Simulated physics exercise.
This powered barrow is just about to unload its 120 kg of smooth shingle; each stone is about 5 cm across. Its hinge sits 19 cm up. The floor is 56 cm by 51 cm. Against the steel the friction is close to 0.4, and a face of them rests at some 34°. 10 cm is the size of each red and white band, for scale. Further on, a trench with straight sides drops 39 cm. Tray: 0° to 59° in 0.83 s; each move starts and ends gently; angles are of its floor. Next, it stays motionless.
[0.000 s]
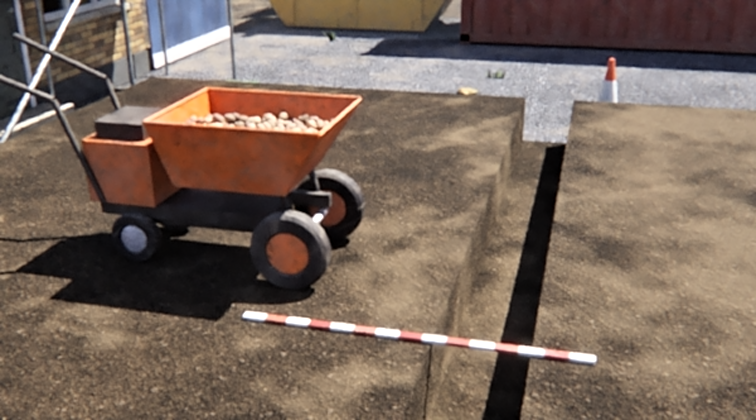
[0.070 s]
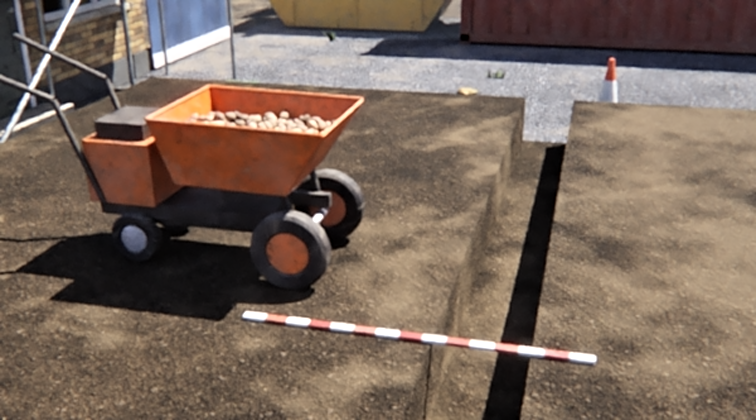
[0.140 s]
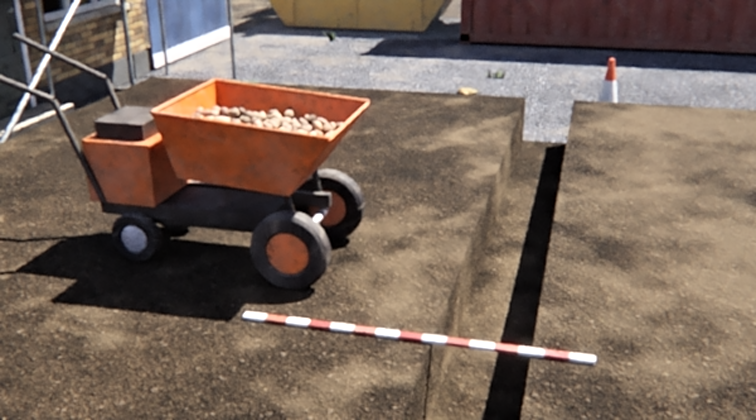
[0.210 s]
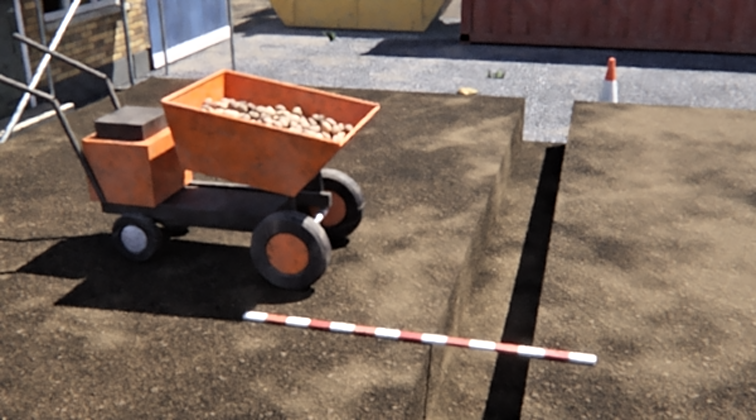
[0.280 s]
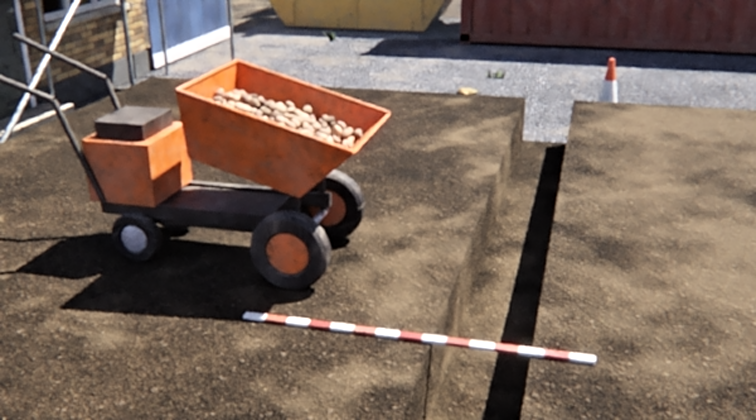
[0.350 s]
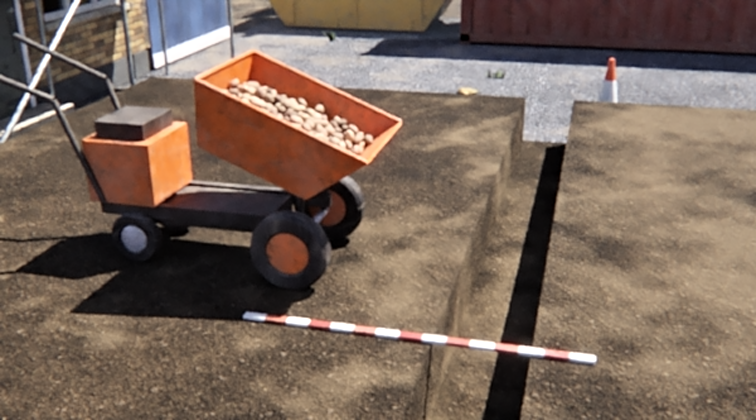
At first, an orange powered barrow loaded with smooth shingle stands on brown ground, its tray level, left of a narrow trench and behind a red-and-white pole. Then the tray's left end lifts gradually, and it tilts steadily steeper toward the right while the wheels stay in place.
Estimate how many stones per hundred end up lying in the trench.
53 %.
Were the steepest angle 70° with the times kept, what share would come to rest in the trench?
Some 95 in a hundred, I'd say.
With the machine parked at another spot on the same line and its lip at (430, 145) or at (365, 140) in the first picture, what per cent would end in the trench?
I'd expect close to 15 per cent at the first and 50 per cent at the second.
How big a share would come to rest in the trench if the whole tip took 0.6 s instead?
Expected share: Around 55%.
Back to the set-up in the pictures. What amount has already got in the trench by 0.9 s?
By then, around 5 percent.
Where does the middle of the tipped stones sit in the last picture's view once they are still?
I'd put it close to (495, 343).
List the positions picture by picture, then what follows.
In the first picture, lip at (319, 135), floor tilted 0°, highest stones at (273, 122).
In the second picture, the tray is at 1°, its lip at (322, 136); the top of the load is at (265, 121); the stones move at 0.3 m/s on average.
In the third picture, the tray is at 4°, its lip at (329, 139); the top of the load is at (229, 114); the stones move at 0.5 m/s on average.
In the fourth picture, lip at (340, 144), floor tilted 9°, highest stones at (225, 107); the stones move at 0.7 m/s on average.
In the fifth picture, lip at (353, 153), floor tilted 16°, highest stones at (236, 98); the stones move at 0.9 m/s on average.
In the sixth picture, lip at (367, 163), floor tilted 23°, highest stones at (244, 90); the stones move at 1.0 m/s on average.
After 0.6 s the floor is at 50°; 100 % in the tray; the foremost stones are at (392, 194).
After 0.9 s the floor is at 59°; 89 % in the tray, 5 % short of the trench, 5 % in the trench; the foremost stones are at (481, 264).
After 1.3 s the floor is at 59°; 56 % in the tray, 7 % short of the trench, 36 % in the trench, 1 % past the trench; the foremost stones are at (558, 301).
After 3.2 s the floor is at 59°; 37 % in the tray, 9 % short of the trench, 53 % in the trench, 1 % past the trench; the foremost stones are at (632, 302).
